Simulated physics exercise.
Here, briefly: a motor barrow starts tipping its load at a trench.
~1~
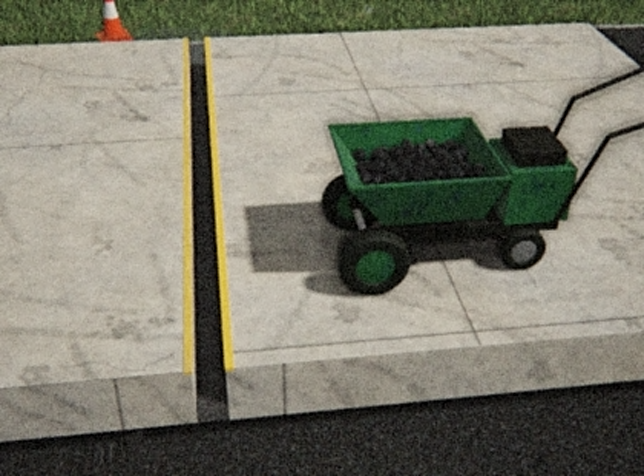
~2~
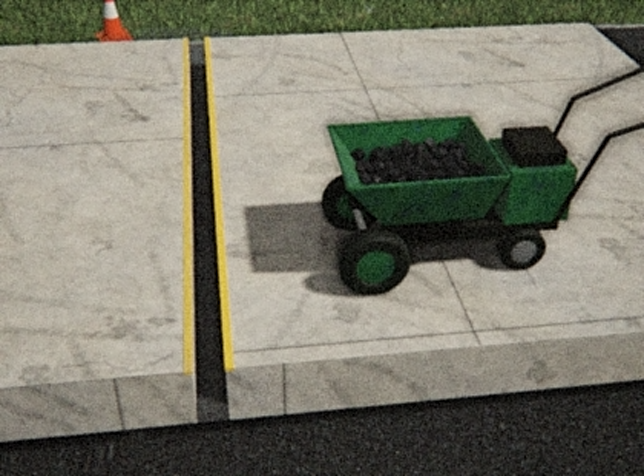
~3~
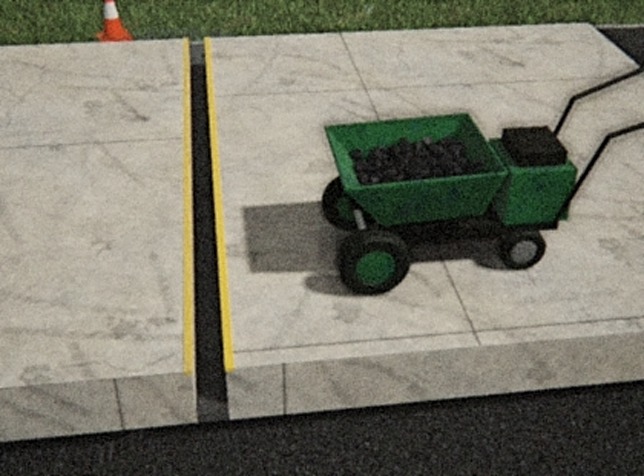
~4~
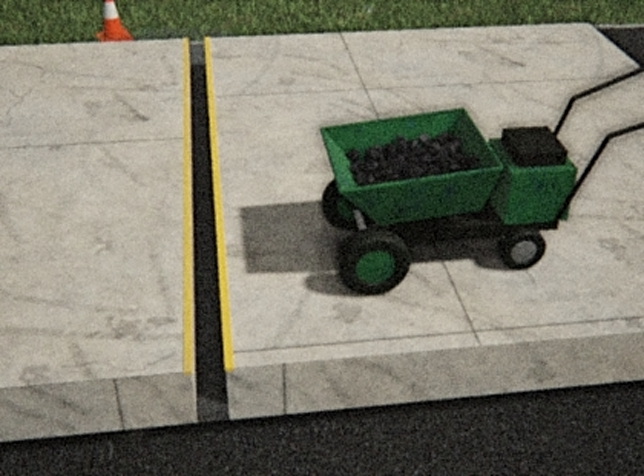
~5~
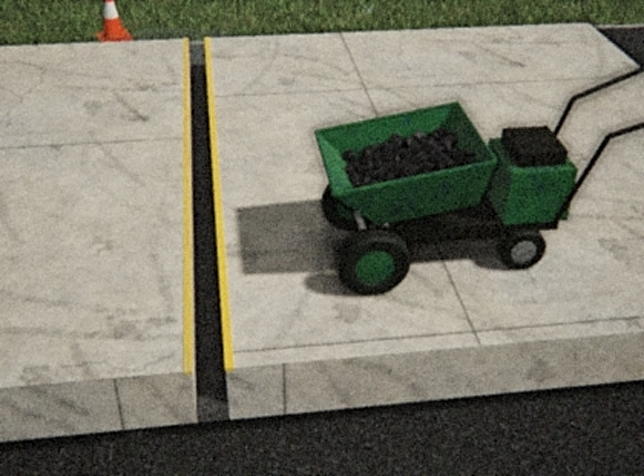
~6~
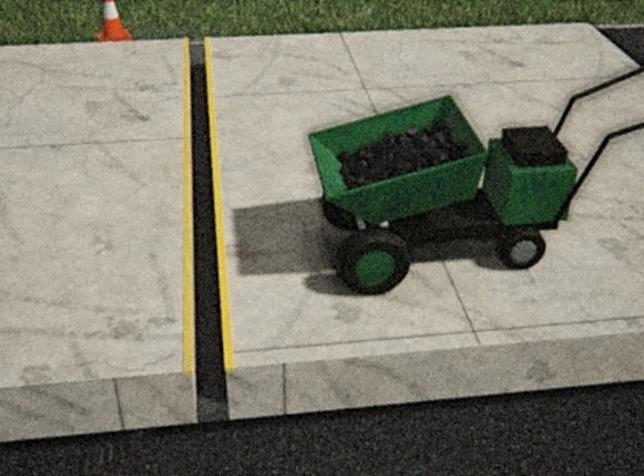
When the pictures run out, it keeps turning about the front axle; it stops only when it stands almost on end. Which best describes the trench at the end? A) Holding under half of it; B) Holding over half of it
A, holding under half of it.
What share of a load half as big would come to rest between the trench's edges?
20 in a hundred, roughly.
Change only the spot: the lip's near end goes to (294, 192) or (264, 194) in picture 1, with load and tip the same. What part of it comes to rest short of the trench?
That comes to some 0 in a hundred for the first try and some 0 in a hundred for the second.
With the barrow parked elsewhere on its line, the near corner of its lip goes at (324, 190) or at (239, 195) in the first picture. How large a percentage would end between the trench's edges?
60 and 0 percent, in that order.
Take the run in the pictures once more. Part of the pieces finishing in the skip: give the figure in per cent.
All told, it is near 15 percent.
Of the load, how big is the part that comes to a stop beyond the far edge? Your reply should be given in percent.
Roughly 0 percent.
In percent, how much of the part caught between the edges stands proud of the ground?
Roughly 0 %.
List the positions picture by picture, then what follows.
In the first frame, lip of the skip near (350, 188), level; top of the load near (417, 164), lumps of coal; first edge of the trench near (227, 331); far edge near (188, 335), the trench under half as wide as the skip, and about as deep as wide.
In the second frame, lip of the skip near (349, 189), level; top of the load near (417, 164).
In the third frame, lip of the skip near (346, 190), tipped barely; top of the load near (415, 163).
In the fourth frame, lip of the skip near (341, 192), tipped barely; top of the load near (426, 161).
In the fifth frame, lip of the skip near (335, 195), tipped a little; top of the load near (437, 153).
In the sixth frame, lip of the skip near (327, 199), tipped a little; top of the load near (430, 148); first edge of the trench near (227, 331); far edge near (188, 335).
Shortly afterwards, skip tipped steeply; the whole lot in the skip.
Next, skip tipped steeply; all but a few in the skip; a little short of the trench.
Some moments later, skip tipped right over; near a quarter in the skip; near half short of the trench; near a quarter in or heaped over the trench; only a few beyond it.
In the end, skip tipped right over; a little in the skip; near half short of the trench; near a third in or heaped over the trench; only a few beyond it.
